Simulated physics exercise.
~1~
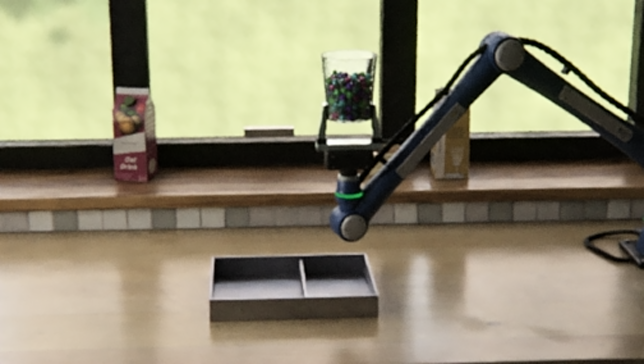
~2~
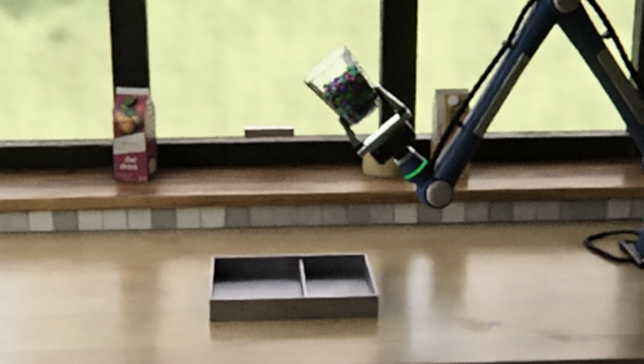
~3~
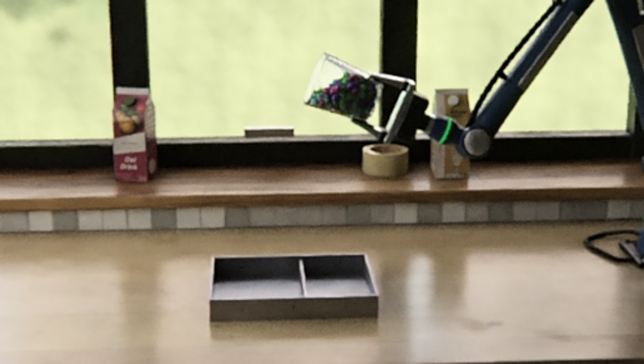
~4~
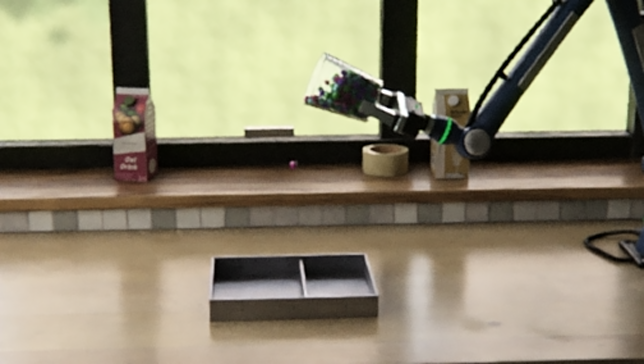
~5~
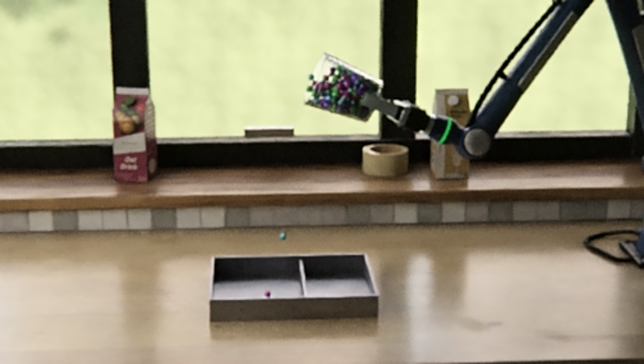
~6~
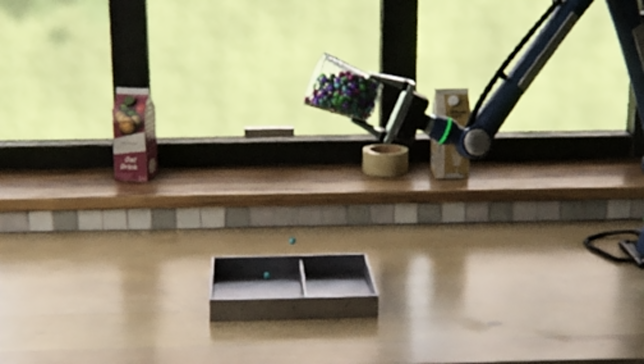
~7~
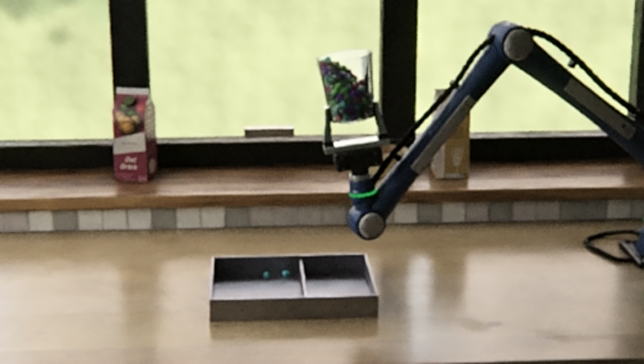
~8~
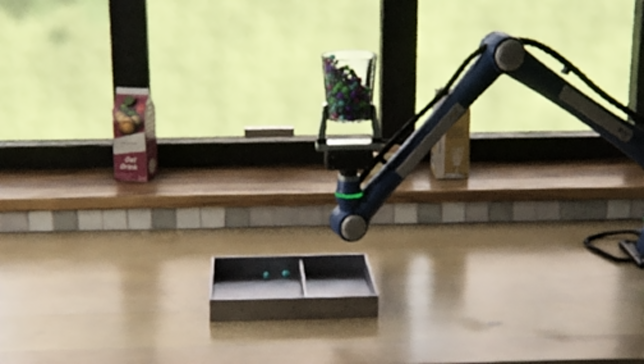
A dark blue robot arm reaches in from the right, holding a clear tumbler of small purple, green and dark sweets above a wooden table, seen from the front by a window. A pink carton stands on the sill at left, another carton and a tape roll at right, and a grey divided tray lies below. The arm swings the tumbler over until it leans steeply leftward. It twists the tumbler, and a few sweets drop into the tray's left part. The arm then turns it upright again, still nearly full, leaving a few sweets resting in the tray.
